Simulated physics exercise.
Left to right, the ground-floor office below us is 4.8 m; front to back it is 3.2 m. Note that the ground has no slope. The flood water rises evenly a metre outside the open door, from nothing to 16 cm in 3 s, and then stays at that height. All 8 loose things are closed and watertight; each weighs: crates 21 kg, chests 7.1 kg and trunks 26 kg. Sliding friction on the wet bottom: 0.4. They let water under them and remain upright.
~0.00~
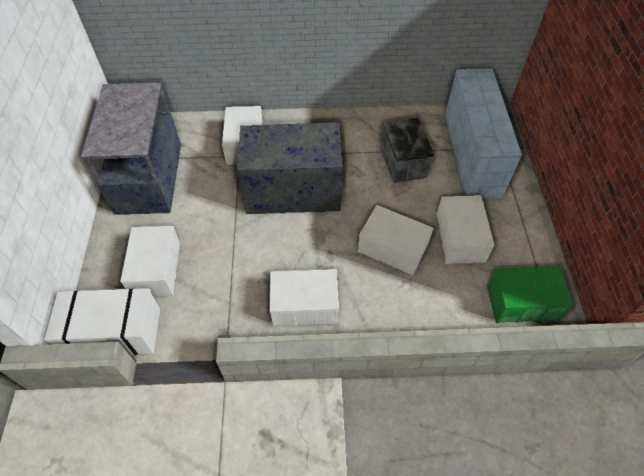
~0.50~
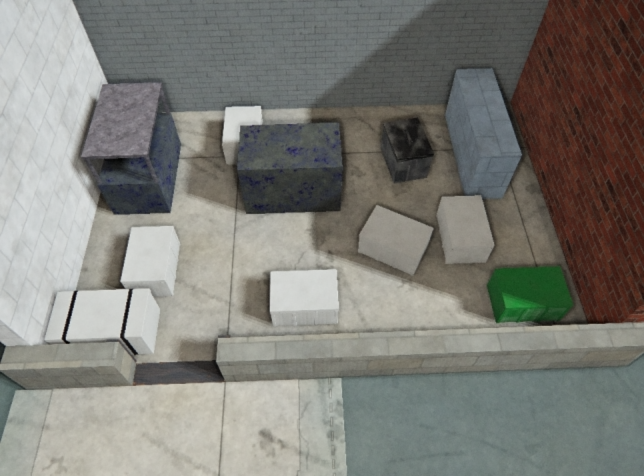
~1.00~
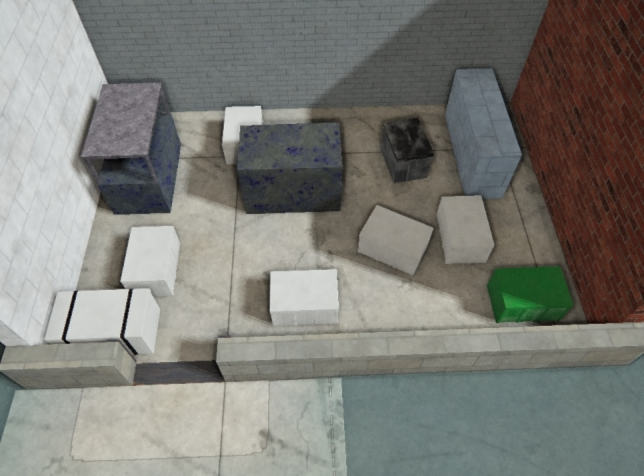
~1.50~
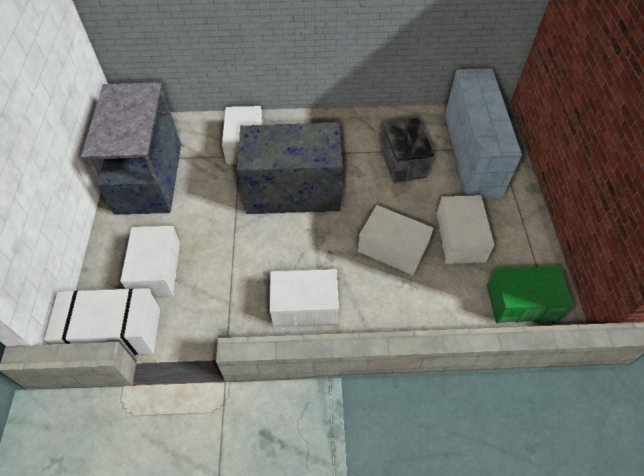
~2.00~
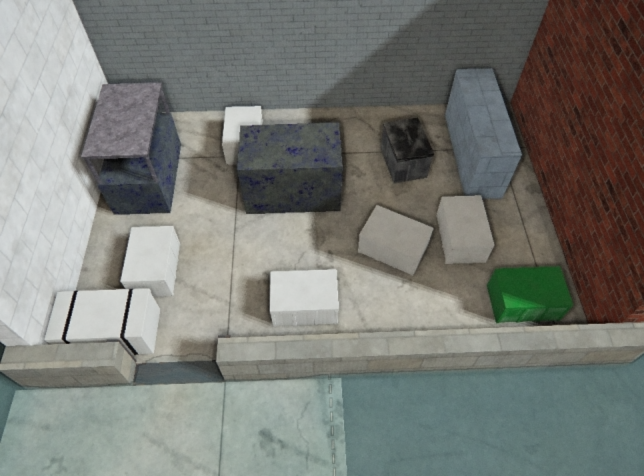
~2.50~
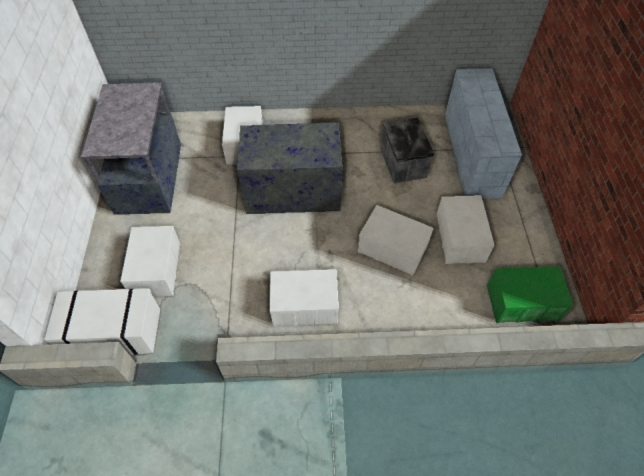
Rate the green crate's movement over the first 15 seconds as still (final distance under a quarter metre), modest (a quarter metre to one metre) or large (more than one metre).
The rating is still.
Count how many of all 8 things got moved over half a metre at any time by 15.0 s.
Total: 3.
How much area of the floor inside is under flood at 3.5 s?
My estimate is roughly 2.0 m2.
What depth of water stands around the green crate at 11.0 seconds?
3 cm or so.
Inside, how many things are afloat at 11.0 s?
By my count, 2.
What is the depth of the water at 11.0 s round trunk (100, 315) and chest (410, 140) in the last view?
Around 9 cm and 7 cm.
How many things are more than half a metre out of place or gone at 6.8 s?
The number I get is 0.
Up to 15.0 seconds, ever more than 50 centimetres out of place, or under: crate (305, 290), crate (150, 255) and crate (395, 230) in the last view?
Well, in sequence it's lower, greater, lower.
After 3.5 s the green crate is near (534, 287), 0.0 m from its start, aground; 0 afloat.
After 6.8 s the green crate is near (534, 287), 0.0 m from its start, aground; 0 afloat.
After 11.0 s the green crate is near (534, 287), 0.0 m from its start, aground; 2 afloat.
After 15.0 s the green crate is near (534, 287), 0.0 m from its start, aground; 4 afloat.
